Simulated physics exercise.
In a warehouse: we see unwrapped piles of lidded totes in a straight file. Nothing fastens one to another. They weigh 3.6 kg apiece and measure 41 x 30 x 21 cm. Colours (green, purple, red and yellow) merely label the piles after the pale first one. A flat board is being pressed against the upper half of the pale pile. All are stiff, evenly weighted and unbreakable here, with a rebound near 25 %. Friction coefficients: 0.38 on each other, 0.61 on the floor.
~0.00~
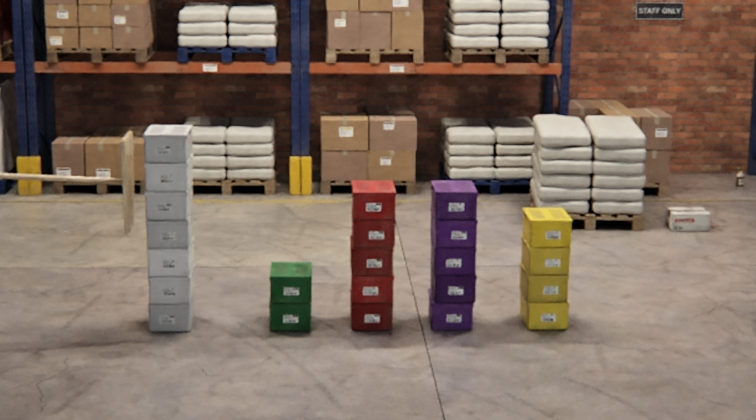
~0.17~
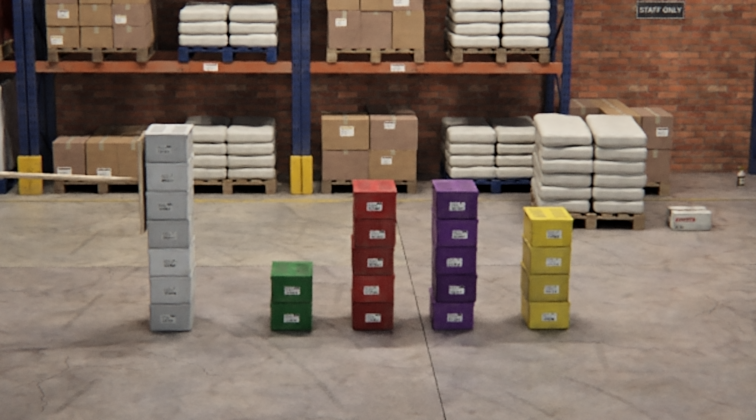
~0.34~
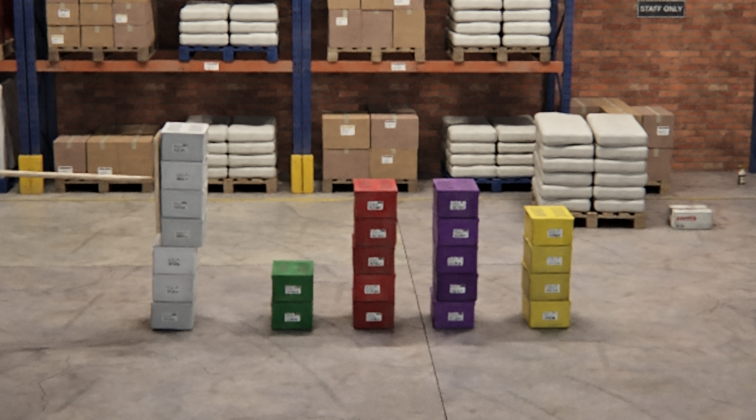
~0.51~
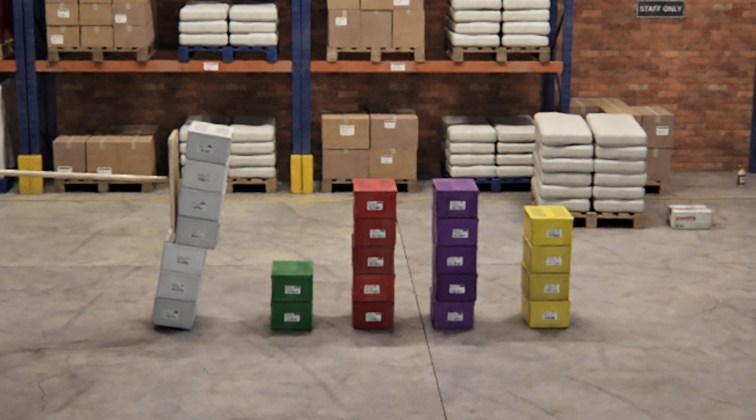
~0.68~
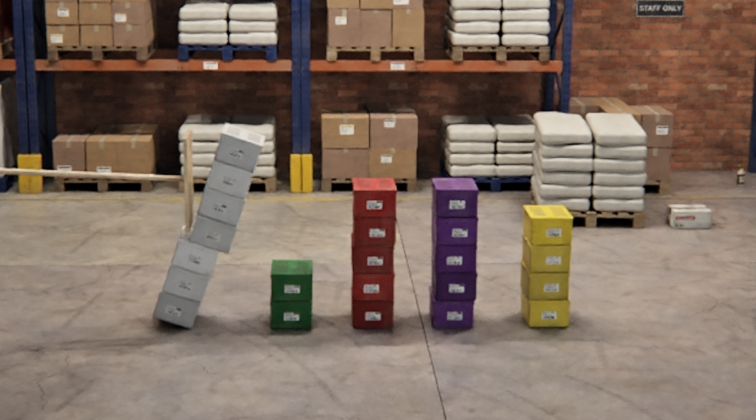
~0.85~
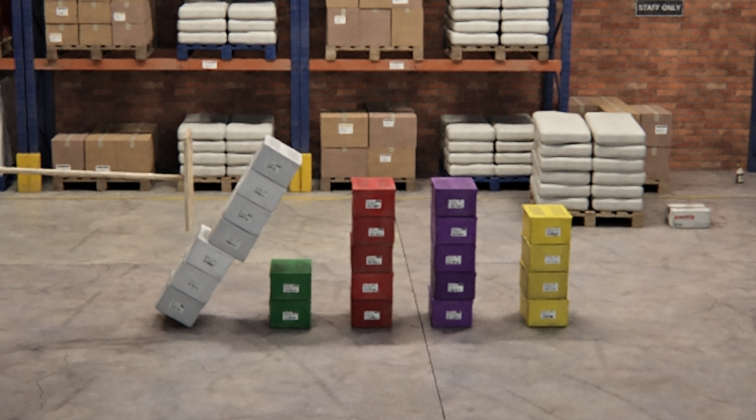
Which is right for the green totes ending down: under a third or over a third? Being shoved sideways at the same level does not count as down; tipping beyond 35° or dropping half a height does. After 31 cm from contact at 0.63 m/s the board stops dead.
Less than a third of them.
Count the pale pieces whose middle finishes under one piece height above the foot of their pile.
The count is 2.
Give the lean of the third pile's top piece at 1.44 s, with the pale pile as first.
Roughly 10° from upright.
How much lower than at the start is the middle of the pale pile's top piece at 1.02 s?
About 40 cm.
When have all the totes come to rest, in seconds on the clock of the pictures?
At about 4.0 s.
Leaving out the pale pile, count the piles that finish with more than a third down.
3 in all.
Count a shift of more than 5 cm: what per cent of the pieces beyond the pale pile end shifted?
It is 75 per cent.
By 1.02 s, 7 of the pale pile down; none of the 2 green totes down (0 of 16 in all colours); top green tote unmoved.
By 1.44 s, 7 of the pale pile down; none of the 2 green totes down (0 of 16 in all colours); top green tote moved 49 mm; top red tote tilted 10°.
By 2.62 s, 7 of the pale pile down; none of the 2 green totes down (4 of 16 in all colours); top green tote moved 42 mm; top red tote tilted 39°, 26 cm lower.
By 3.36 s, 7 of the pale pile down; none of the 2 green totes down (11 of 16 in all colours); top green tote moved 42 mm; top yellow tote upside down.
When it is over (4.4 s), 7 of the pale pile down; none of the 2 green totes down (11 of 16 in all colours); top green tote moved 42 mm; top yellow tote upside down. That is 0 per cent. In pixels of the last frame, middles, top green tote near (297, 280), top yellow tote near (698, 306).
